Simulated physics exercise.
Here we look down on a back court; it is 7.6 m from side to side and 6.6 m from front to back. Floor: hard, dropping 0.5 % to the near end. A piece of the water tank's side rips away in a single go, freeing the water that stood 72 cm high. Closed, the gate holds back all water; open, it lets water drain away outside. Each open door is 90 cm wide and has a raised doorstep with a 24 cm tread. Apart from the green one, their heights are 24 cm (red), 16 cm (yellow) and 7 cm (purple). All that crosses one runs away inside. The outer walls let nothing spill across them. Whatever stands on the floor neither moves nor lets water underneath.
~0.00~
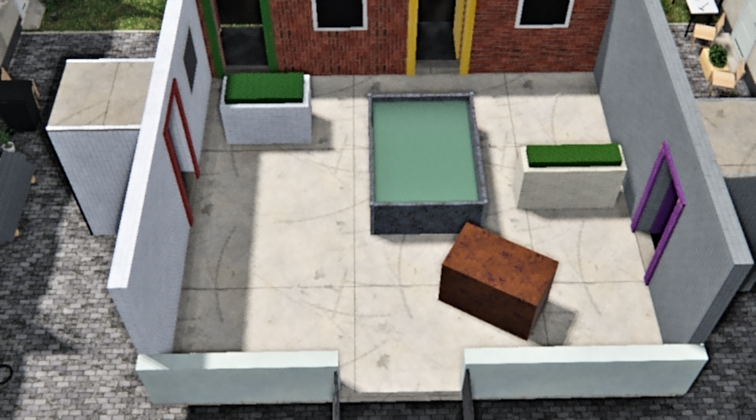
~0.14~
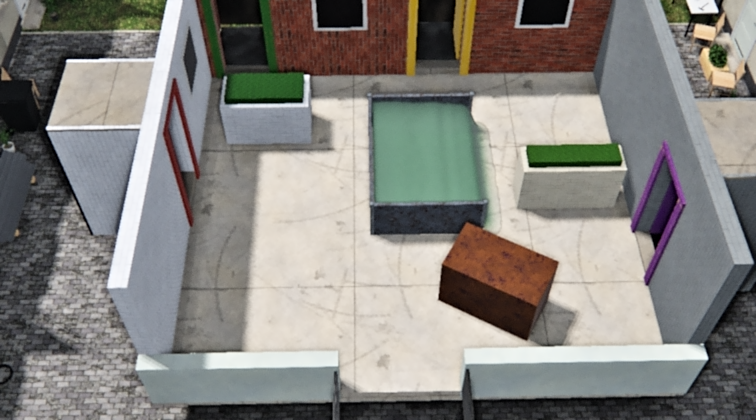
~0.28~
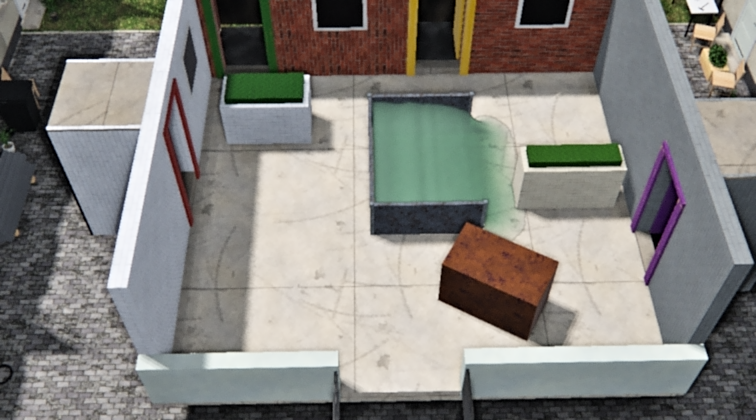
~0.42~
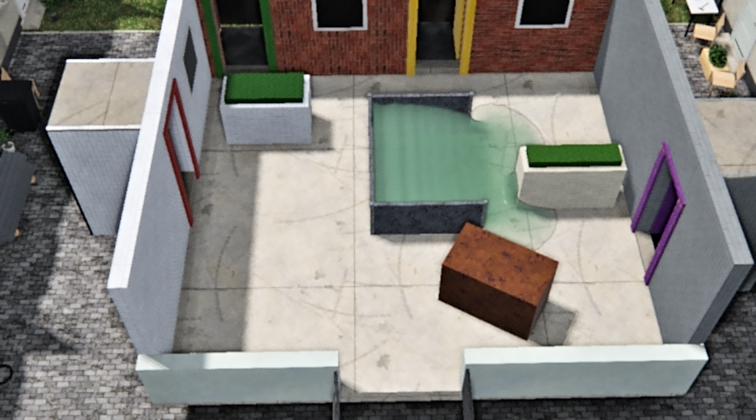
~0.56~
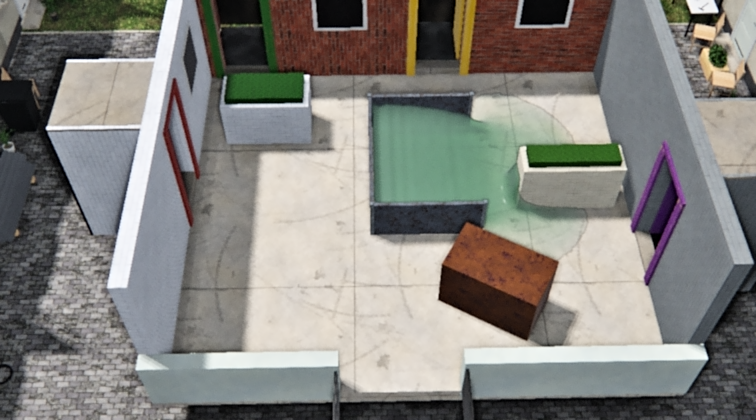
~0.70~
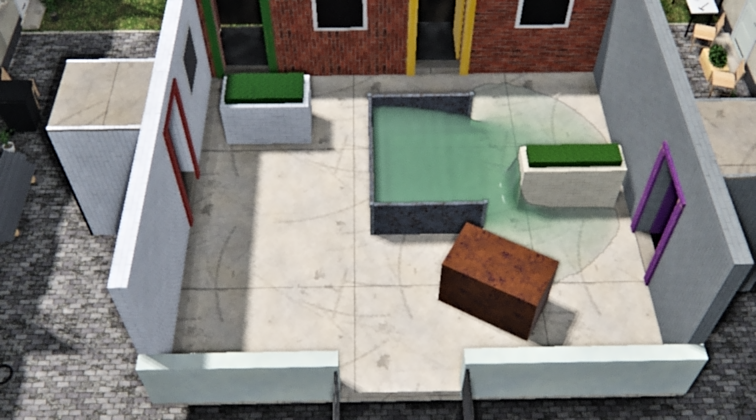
A walled courtyard held a tank of still green water until its right side gave way, and the water poured out across the pale floor, spreading around the cream planter toward the purple door.
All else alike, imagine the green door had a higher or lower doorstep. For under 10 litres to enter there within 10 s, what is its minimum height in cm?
Its minimum height would be about 12.5 cm.
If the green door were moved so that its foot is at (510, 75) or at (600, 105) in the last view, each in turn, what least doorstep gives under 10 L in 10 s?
In turn: Roughly 17 cm, roughly 33 cm.
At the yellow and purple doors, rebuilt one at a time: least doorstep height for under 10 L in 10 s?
Roughly 7.0 cm at yellow and 19 cm at purple.
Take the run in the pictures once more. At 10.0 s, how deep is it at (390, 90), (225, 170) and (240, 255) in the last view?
In order: Around 5, 3 and 6 cm.
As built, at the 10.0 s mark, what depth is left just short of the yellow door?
It comes to about 4.5 centimetres deep.
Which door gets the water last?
Final door: Red.
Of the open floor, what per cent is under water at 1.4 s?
Close to 30 per cent of it is wet.
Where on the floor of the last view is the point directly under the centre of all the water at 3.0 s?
Centre of the water: Approx. (533, 177) px.
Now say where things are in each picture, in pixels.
Still water, 72 cm deep, in the water tank at (424, 150); the green door at (241, 38) is dry, in the first picture.
The gap is at (474, 165), the front 0.3 m out at (494, 192); the back of the water tank holds 72 cm, in the second picture.
The front is at (515, 174), 0.8 m from the gap at (474, 168); 1.8 m2 of floor is wet, 72 cm left at the back, in the third picture.
The front is at a hidden place, 1.3 m from the gap at (473, 169); 3.4 m2 of floor is wet, 66 cm left at the back, in the fourth picture.
Water pours out at (473, 169) and has run 1.9 m, to a hidden place; about 9 cm deep outside, 60 cm at the back, in the fifth picture.
The gap is at (473, 169), the front 2.5 m out at a hidden place; the back of the water tank holds 61 cm; the green door at (241, 38), 5.0 m from the gap, is still 4.4 m from the nearest water, in the sixth picture.
After 1.4 s water covers 30 % of the floor, deepest (46 cm) near (600, 143); it has not reached the green door.
After 3.0 s water covers 40 % of the floor, deepest (38 cm) near (654, 361); it has not reached the green door.
After 10.0 s water covers 95 % of the floor, deepest (12 cm) near (501, 275); 10 cm at the green door, 30 litres in over its 9 cm doorstep.
At the green door as built, the water arrived by 4.2 s and peaked near 14 cm at 8.2 s.
Run again over the same 10 s with other heights there, 15 litres in over 11.5 cm, 2 litres over 15.5 cm. The limit of 10 litres is kept from about 12.5 cm up.
